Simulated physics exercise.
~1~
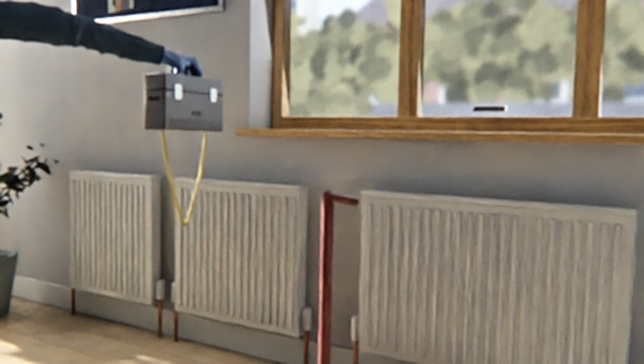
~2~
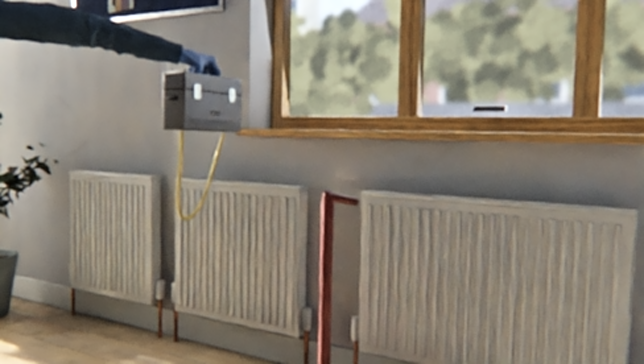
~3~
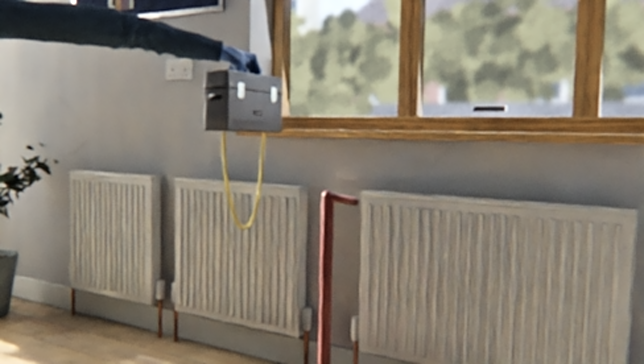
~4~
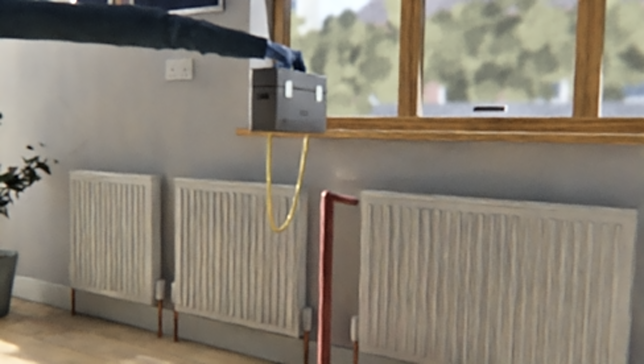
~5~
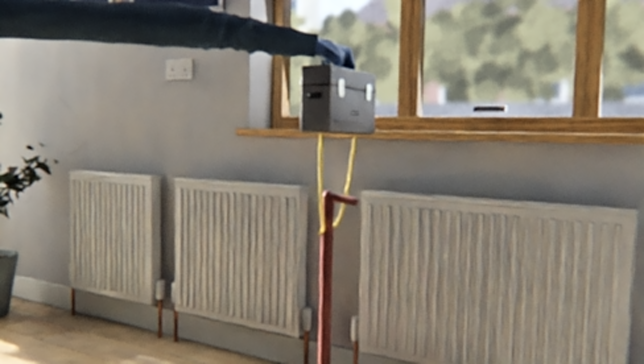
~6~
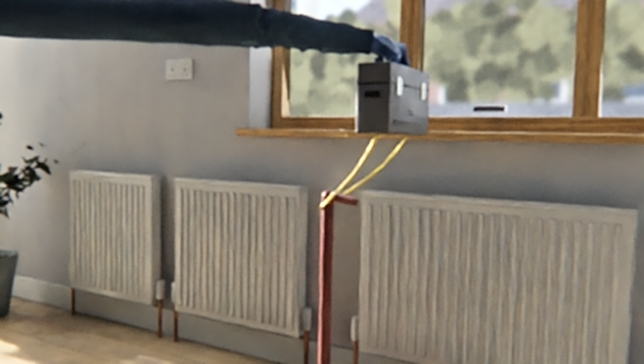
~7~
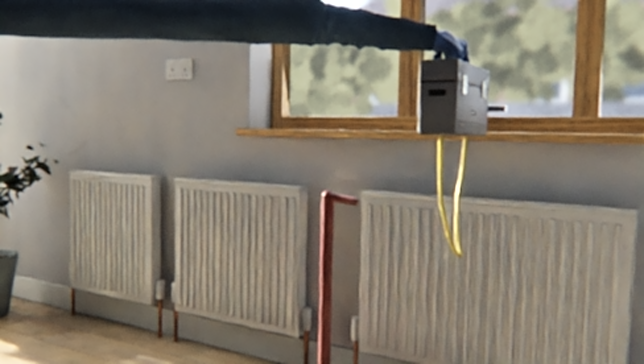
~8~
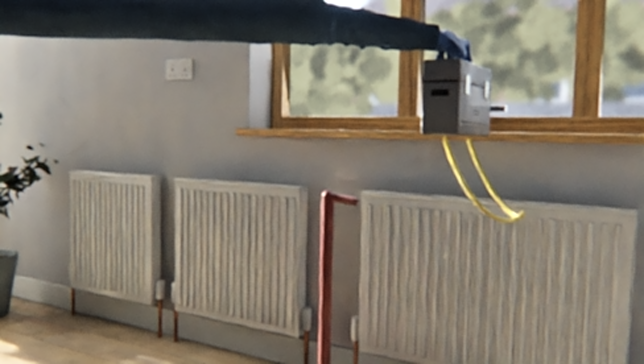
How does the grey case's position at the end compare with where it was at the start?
At the start the grey case was on the left, above the radiators and short of the red post. By the end it was well to the right, past the post and in front of the window.
A hand carried a grey case rightward past a row of white radiators, its yellow loop dangling below. The loop trailed back at the red post, then came clear and swung to the right as the case stopped beyond the post.
